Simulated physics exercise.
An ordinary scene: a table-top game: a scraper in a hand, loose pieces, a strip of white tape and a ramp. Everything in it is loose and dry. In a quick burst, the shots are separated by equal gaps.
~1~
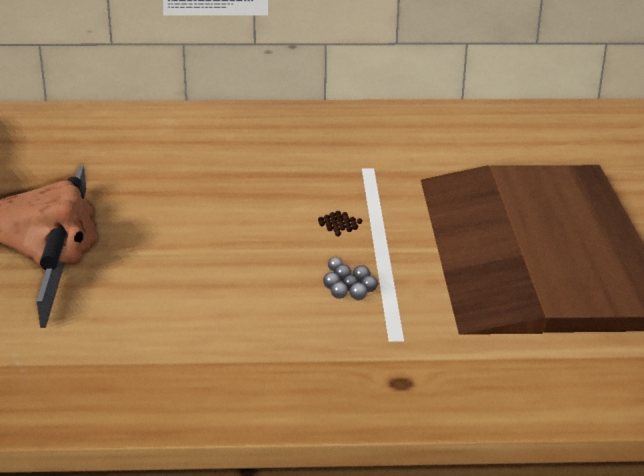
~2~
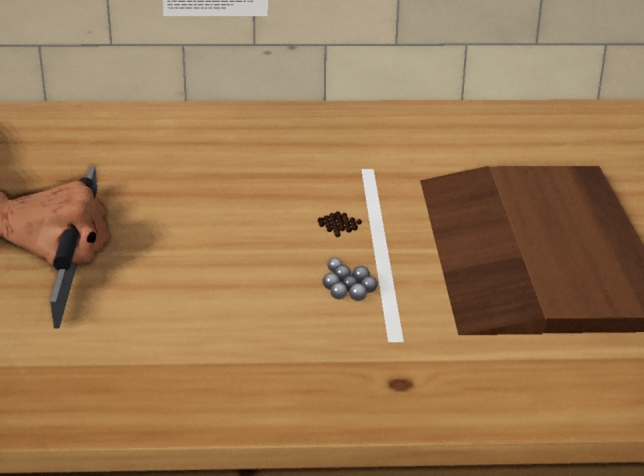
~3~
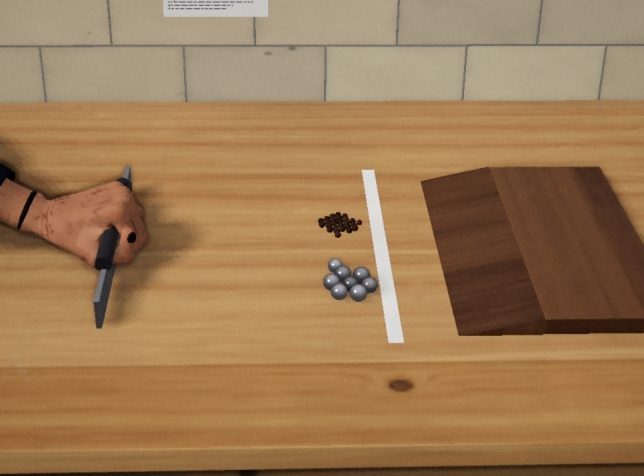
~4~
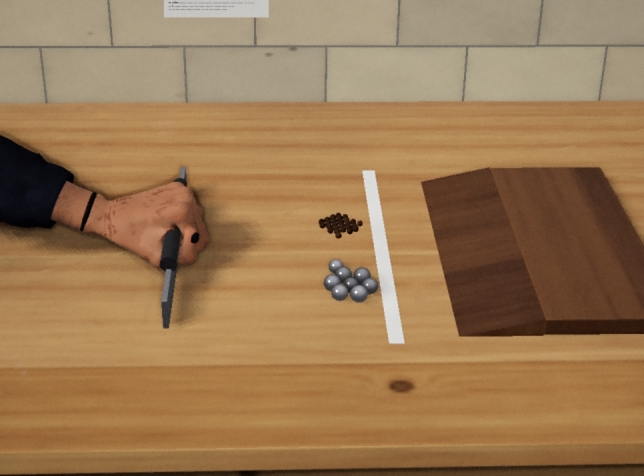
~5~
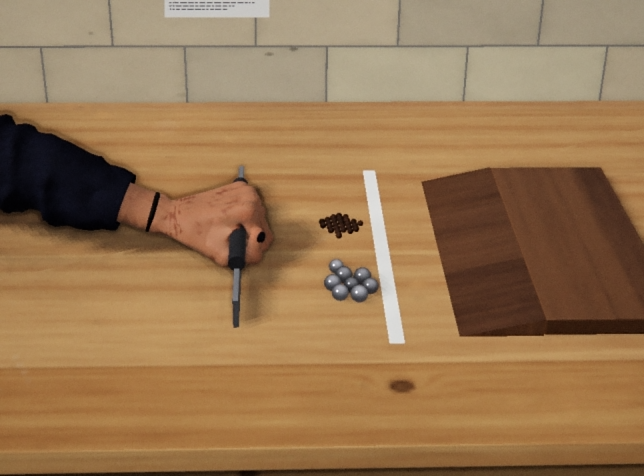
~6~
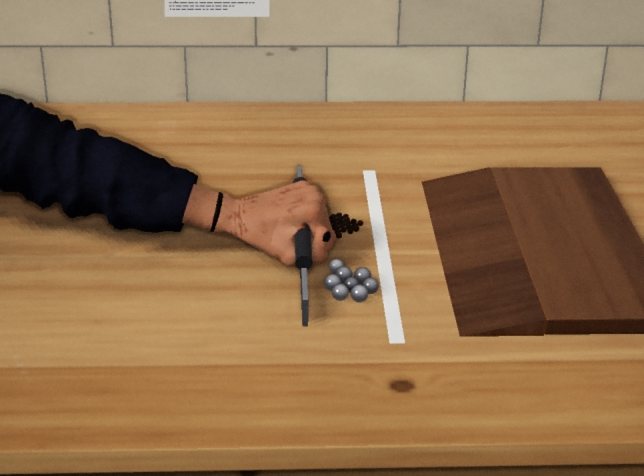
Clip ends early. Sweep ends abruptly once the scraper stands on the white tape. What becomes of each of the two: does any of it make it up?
Nearer lot: Some of it makes it; farther lot: Some of it makes it.
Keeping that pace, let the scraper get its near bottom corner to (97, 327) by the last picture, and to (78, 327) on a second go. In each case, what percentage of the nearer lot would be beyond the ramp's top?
Result: First case ~ 0 %, second case ~ 0 %.
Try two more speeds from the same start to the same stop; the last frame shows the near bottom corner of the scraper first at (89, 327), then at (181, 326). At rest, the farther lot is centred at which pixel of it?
Its middle ends up close to (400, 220) the first time, and close to (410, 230) the second time.
Then, 0.06 s later than the last frame, scraper still moving, near (368, 225); nearer lot every one short of the ramp; farther lot every one short of the ramp.
Then, 0.13 s later than the last frame, scraper stopped at the white tape; nearer lot the larger part on the ramp, about a tenth short of the ramp; farther lot roughly a quarter on the ramp, the larger part short of the ramp.
Then, 0.41 s later than the last frame, scraper stopped at the white tape; nearer lot every one past the top; farther lot almost all past the top, about a tenth on the ramp.
When it is over, scraper stopped at the white tape; nearer lot every one past the top; farther lot almost all past the top, just a few short of the ramp.
